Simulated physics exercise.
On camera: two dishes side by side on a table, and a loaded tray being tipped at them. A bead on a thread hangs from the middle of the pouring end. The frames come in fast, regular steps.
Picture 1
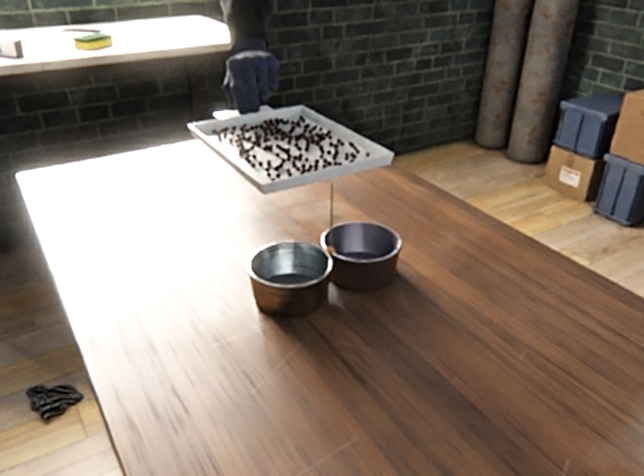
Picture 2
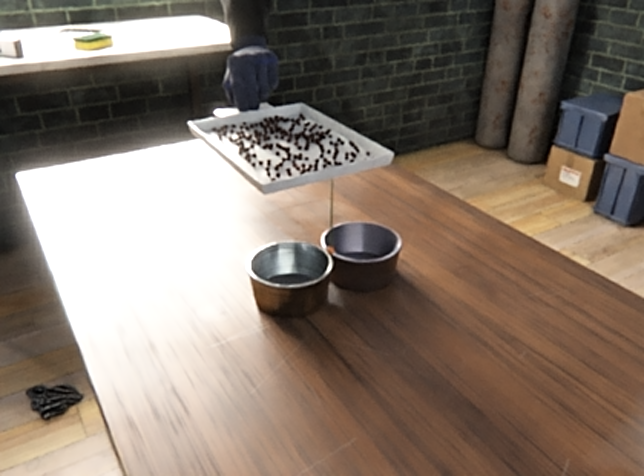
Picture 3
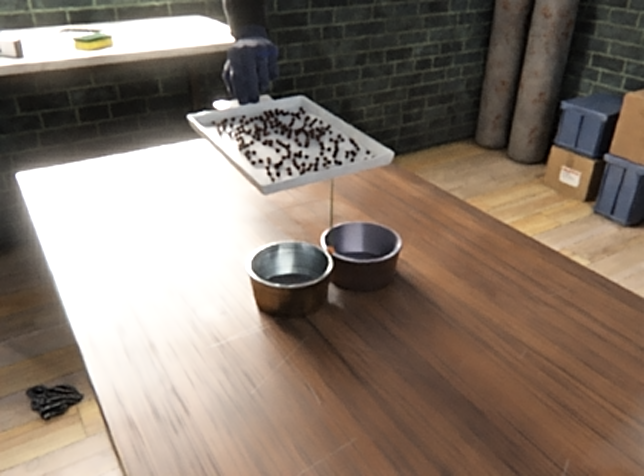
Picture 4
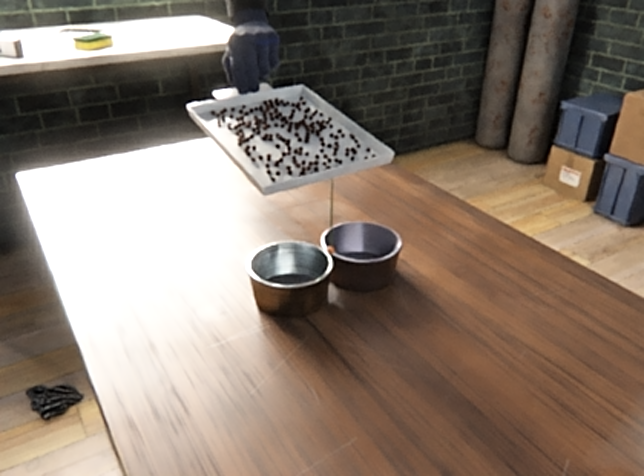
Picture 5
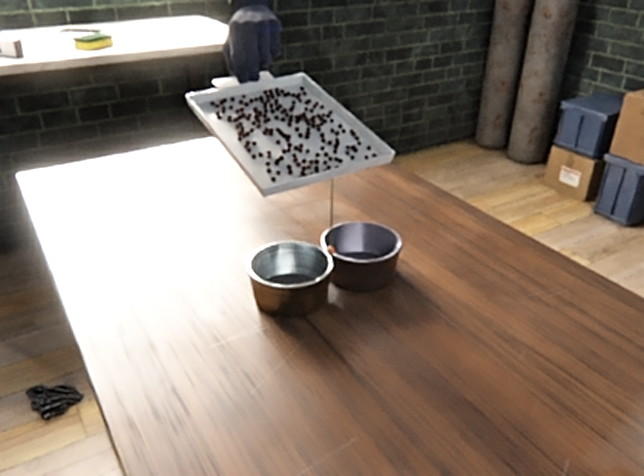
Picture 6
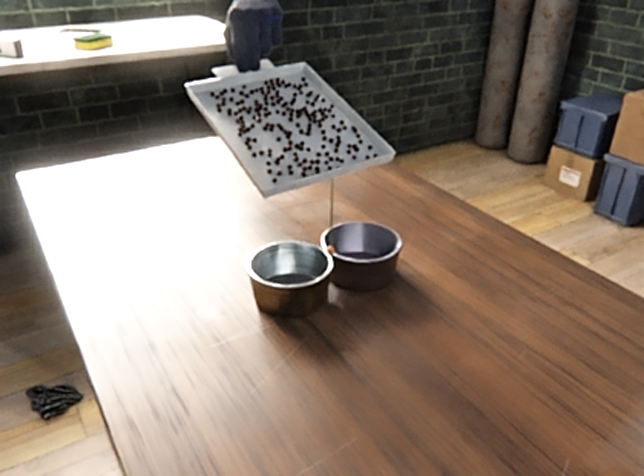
A dark gloved hand gradually tilting a white tray of small dark berries above two round metal dishes on a wooden table.
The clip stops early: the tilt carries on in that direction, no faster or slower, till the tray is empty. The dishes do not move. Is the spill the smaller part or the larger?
They take less than half between them.
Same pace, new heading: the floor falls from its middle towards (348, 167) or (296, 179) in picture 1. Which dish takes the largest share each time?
At the first place the right one, at the second the dish on the left.
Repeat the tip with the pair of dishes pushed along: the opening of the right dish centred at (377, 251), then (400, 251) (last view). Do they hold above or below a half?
The first try: Most of it. The second: The larger part.
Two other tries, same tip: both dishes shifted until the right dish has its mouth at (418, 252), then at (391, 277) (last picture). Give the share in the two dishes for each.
Roughly 60 per cent, and 70 per cent.
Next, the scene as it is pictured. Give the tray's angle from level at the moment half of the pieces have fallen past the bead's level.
Around 110° of tilt.
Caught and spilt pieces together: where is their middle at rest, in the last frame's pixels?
Close to (330, 326).
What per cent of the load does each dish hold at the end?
Left dish: 20 %, right dish: 0 %.
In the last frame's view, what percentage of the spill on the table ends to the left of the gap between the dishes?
Close to 30 per cent.
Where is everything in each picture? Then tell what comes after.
In the first picture, corners of the pouring end near (263, 183) and (391, 153), level; middle of the load near (289, 142), allspice berries; left dish near (311, 296); right dish near (384, 271); bead on its thread near (331, 250).
In the second picture, corners of the pouring end near (263, 183) and (391, 153), level; middle of the load near (289, 141).
In the third picture, corners of the pouring end near (264, 184) and (391, 153), tipped barely, lowest at the left corner; middle of the load near (289, 137).
In the fourth picture, corners of the pouring end near (264, 185) and (392, 152), tipped a little, lowest at the left corner; middle of the load near (289, 130).
In the fifth picture, corners of the pouring end near (264, 187) and (392, 152), tipped a little, lowest at the left corner; middle of the load near (290, 124).
In the sixth picture, corners of the pouring end near (264, 188) and (393, 151), tipped clearly, lowest at the left corner; middle of the load near (291, 119); left dish near (311, 296); right dish near (384, 271).
Shortly afterwards, tray tipped steeply; the bulk on the tray; a little outside both; a little in the air.
Next, tray tipped past a quarter turn; near two thirds on the tray; only a few in the left dish; near a quarter outside both; a little in the air.
Some moments later, tray tipped past a quarter turn; near a quarter in the left dish; the bulk outside both.
In the end, tray tipped past a quarter turn; near a quarter in the left dish; none at all in the right dish; the bulk outside both.
